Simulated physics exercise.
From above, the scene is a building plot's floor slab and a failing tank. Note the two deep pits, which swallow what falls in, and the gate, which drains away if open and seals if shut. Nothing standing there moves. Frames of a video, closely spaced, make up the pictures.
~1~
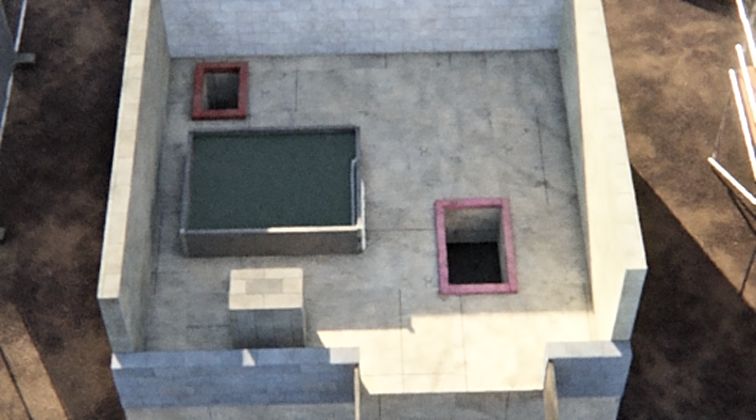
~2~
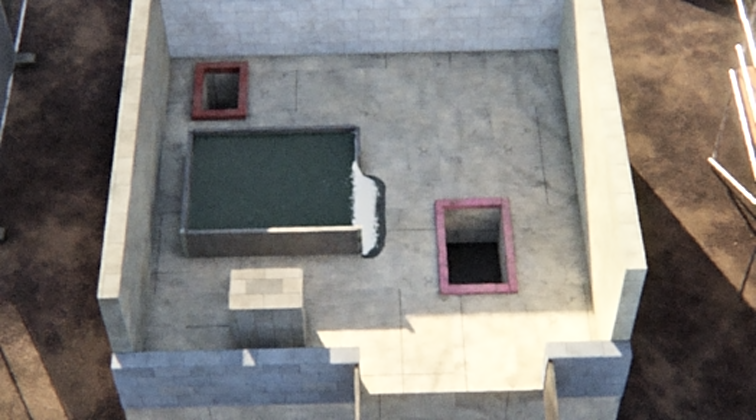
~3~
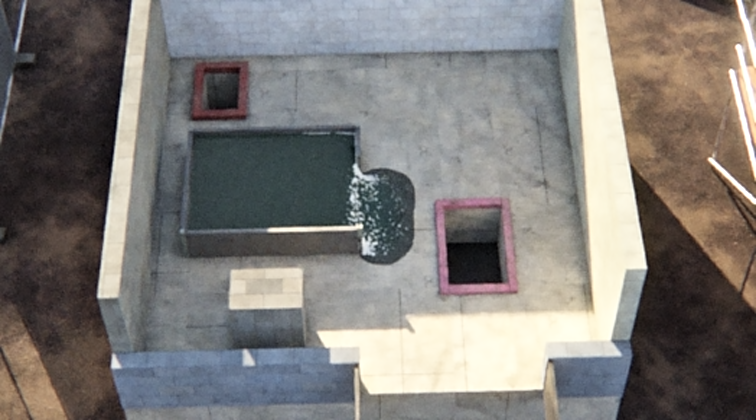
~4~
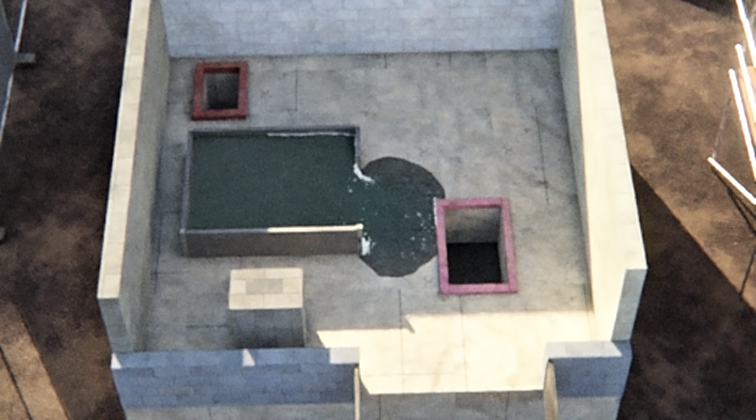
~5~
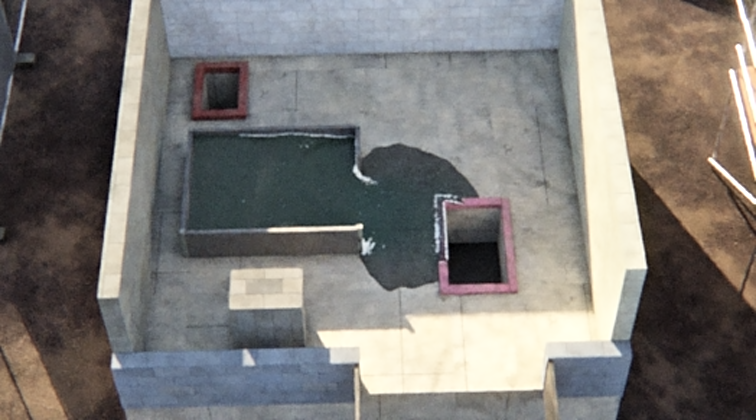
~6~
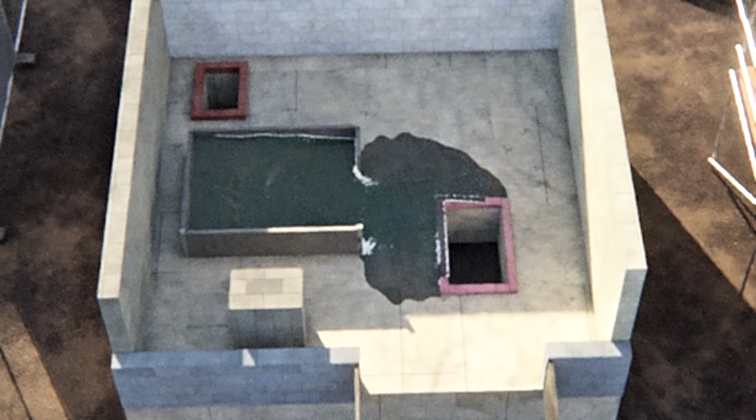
The footage shows a walled concrete floor from above, where an open tank of dark green water gives way on its right side and water pours out, spreading rightward across the slab and around a pink-rimmed pit.
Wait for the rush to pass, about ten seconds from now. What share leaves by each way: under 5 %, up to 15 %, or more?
In the end the gate is moderately busy - draining five to fifteen per cent. The pink pit is busy - draining past fifteen per cent. The red pit is nearly idle - draining beneath five per cent.
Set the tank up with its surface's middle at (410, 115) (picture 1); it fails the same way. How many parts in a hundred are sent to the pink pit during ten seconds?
Within ten seconds roughly 4 percent of the total ends in the pink pit.
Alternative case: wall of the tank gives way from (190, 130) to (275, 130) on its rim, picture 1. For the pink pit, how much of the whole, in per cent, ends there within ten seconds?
Approximate share, pink: 0 in a hundred.
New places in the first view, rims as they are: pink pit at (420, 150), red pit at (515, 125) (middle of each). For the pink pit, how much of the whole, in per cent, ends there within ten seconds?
Per cent: Pink 10.
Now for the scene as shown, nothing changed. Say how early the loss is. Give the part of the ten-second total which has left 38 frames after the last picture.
Estimated share: Close to 85 %.
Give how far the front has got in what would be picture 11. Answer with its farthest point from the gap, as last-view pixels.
The farthest wet spot is near (564, 156).
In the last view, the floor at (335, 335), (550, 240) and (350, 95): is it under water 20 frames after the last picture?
Note - in order: Not inundated / inundated / not inundated.
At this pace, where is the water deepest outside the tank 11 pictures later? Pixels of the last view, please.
Near (365, 231).
A moment on, water covers 20 % of the floor; the gate 0 %, the pink pit 8 %, the red pit 0 %.
Next, water covers 25 % of the floor; the gate 0 %, the pink pit 18 %, the red pit 0 %.
Then, water covers 35 % of the floor; the gate 3 %, the pink pit 28 %, the red pit 0 %.
Later, water covers 55 % of the floor; the gate 6 %, the pink pit 36 %, the red pit 0 %.
In the end, water covers 75 % of the floor; the gate 12 %, the pink pit 39 %, the red pit 0 %.
